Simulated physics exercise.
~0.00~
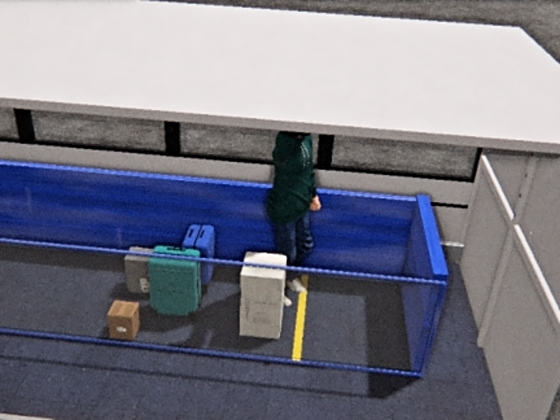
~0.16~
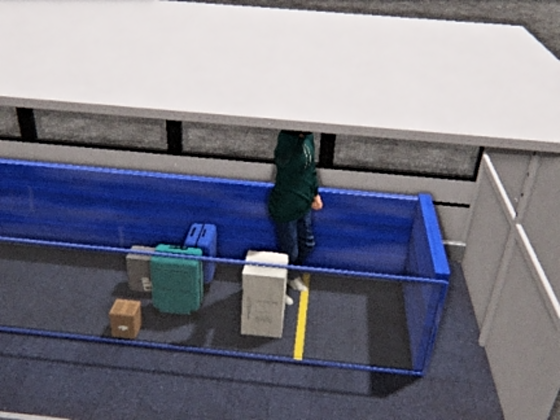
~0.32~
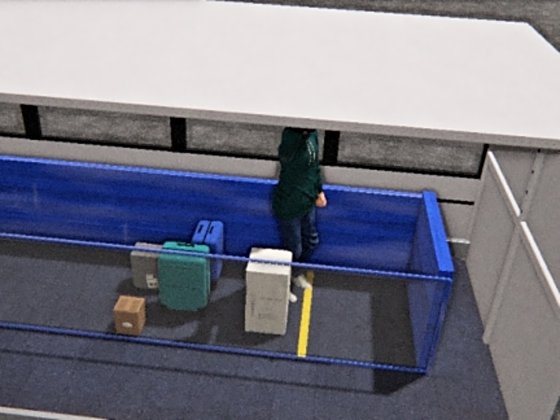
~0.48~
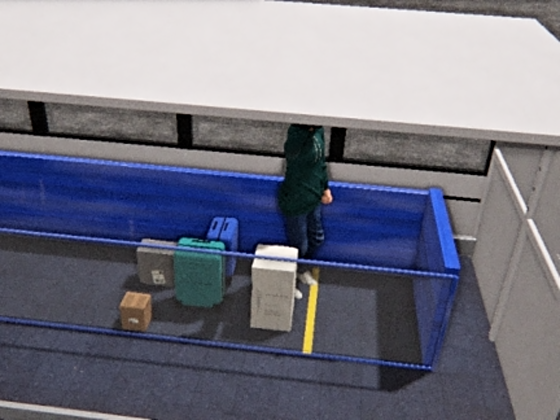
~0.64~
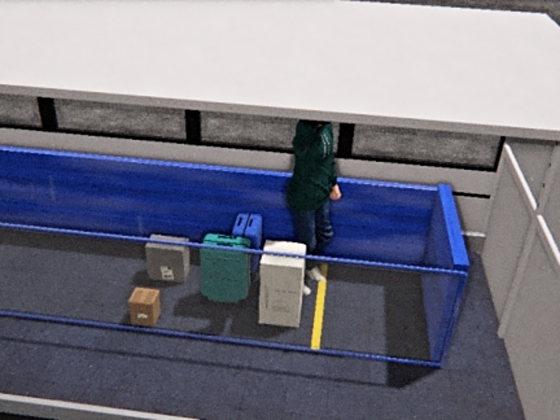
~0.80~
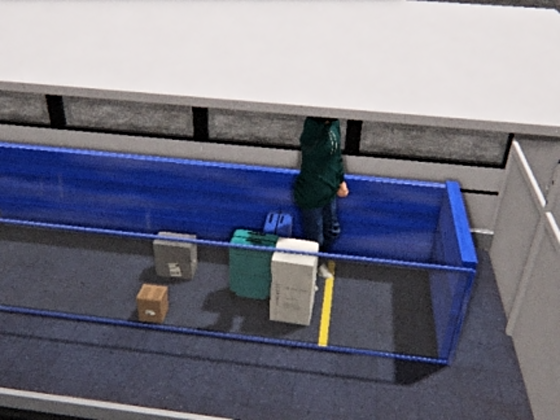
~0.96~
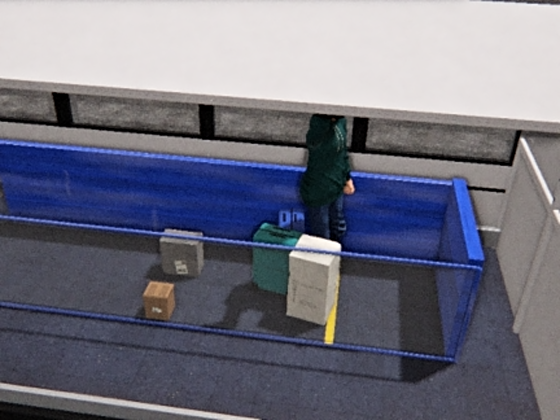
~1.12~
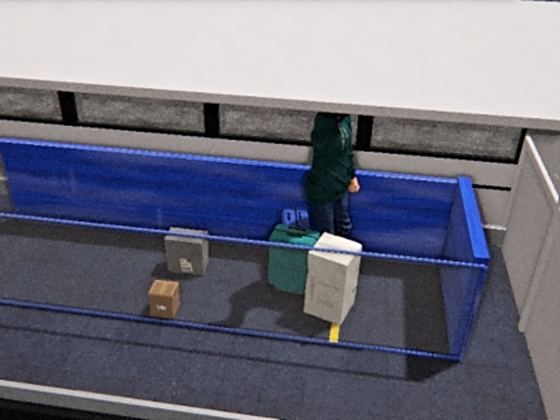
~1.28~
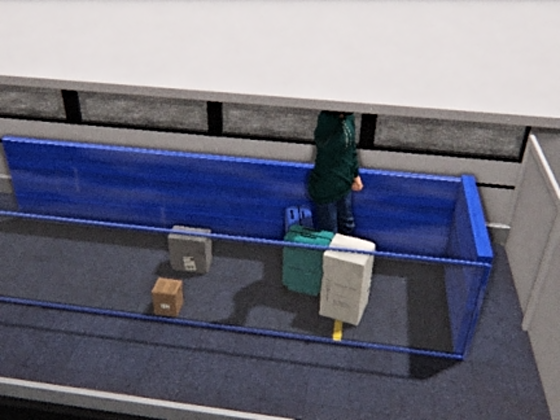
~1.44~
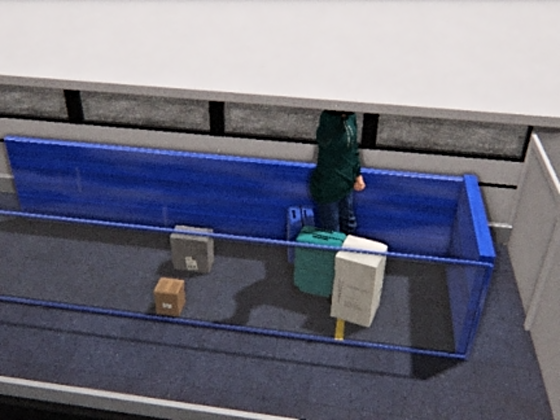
A teal suitcase and a smaller blue one rolled right across the tram bay towards a standing traveller, and then the white tall bag slid right too, ending past the yellow line while both cases stopped short and the grey and brown boxes stayed put.
